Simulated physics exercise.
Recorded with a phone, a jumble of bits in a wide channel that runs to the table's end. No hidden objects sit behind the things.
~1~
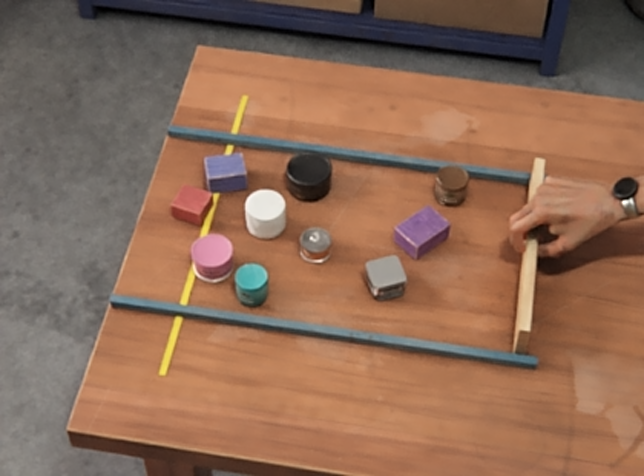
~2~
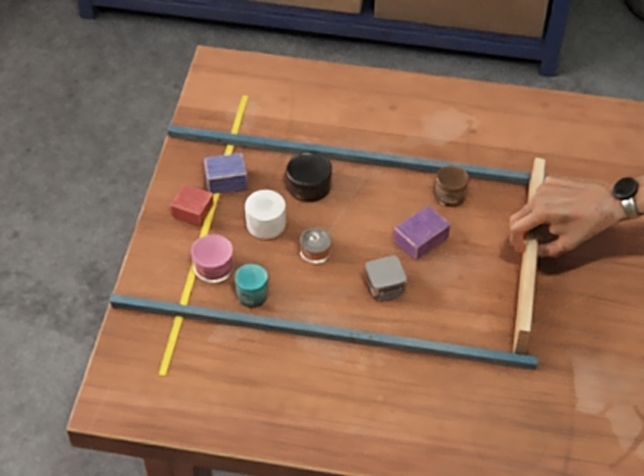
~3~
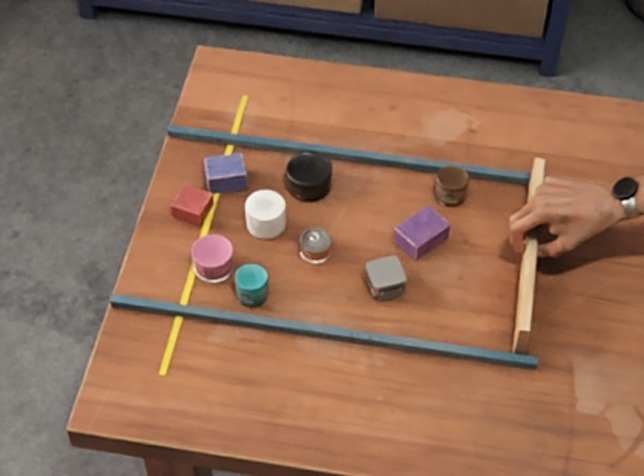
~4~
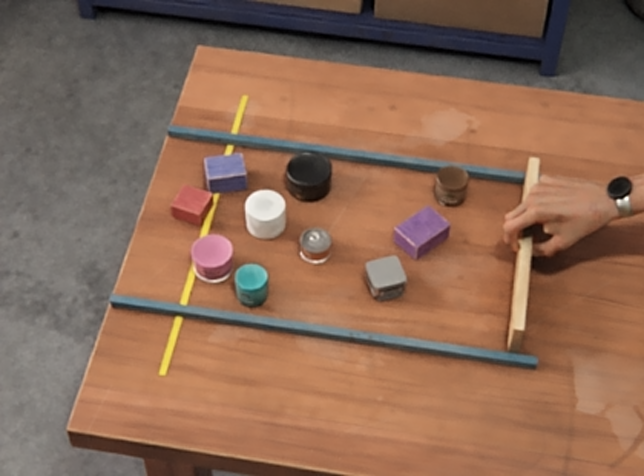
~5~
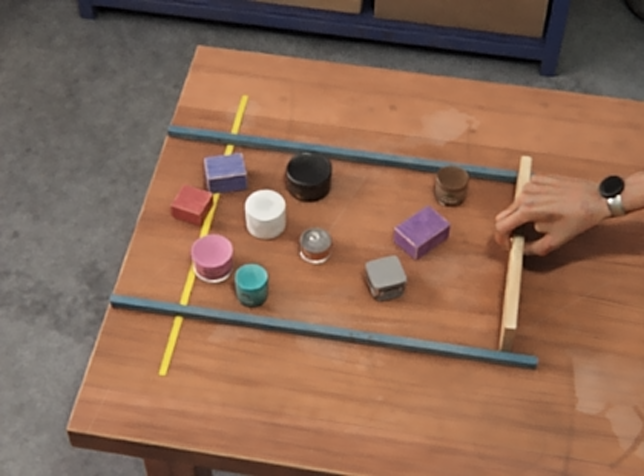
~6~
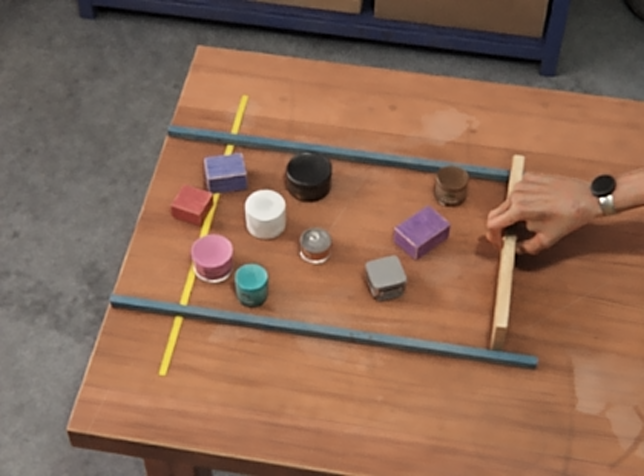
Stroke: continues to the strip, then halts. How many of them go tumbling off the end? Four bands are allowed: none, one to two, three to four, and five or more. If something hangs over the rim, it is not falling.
The answer is one to two.
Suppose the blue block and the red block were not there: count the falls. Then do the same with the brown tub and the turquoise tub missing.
You'd count 0 the first time and 1 the second time.
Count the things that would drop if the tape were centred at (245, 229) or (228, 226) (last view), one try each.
Respectively 0 and 0.
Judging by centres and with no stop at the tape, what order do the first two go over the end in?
Red block and then blue block.
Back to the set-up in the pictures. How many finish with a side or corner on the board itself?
It's touching 5 at the end.
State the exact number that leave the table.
Total: 1.
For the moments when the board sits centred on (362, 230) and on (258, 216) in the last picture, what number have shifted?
The count reaches 4 first and 10 second.
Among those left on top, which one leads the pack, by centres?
That's the blue block.
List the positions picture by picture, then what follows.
Red block (193, 205); blue block (226, 173); pink pot (213, 259); board (530, 254); tape (207, 223), in the first picture.
Blue block (226, 173); grey case (386, 279), in the second picture.
Pink pot (213, 259); black tub (309, 177), in the third picture.
Red block (193, 205); brown tub (452, 186), in the fourth picture.
Blue block (226, 173); white lid (266, 215), in the fifth picture.
Red block (193, 205); blue block (226, 173); pink pot (213, 259); board (508, 251); tape (207, 223), in the sixth picture.
Soon after, none off yet; red block at rest near (193, 205); blue block at rest near (226, 173); pink pot at rest near (213, 259).
In the end, the number that fall off is one or two; gone, red block.
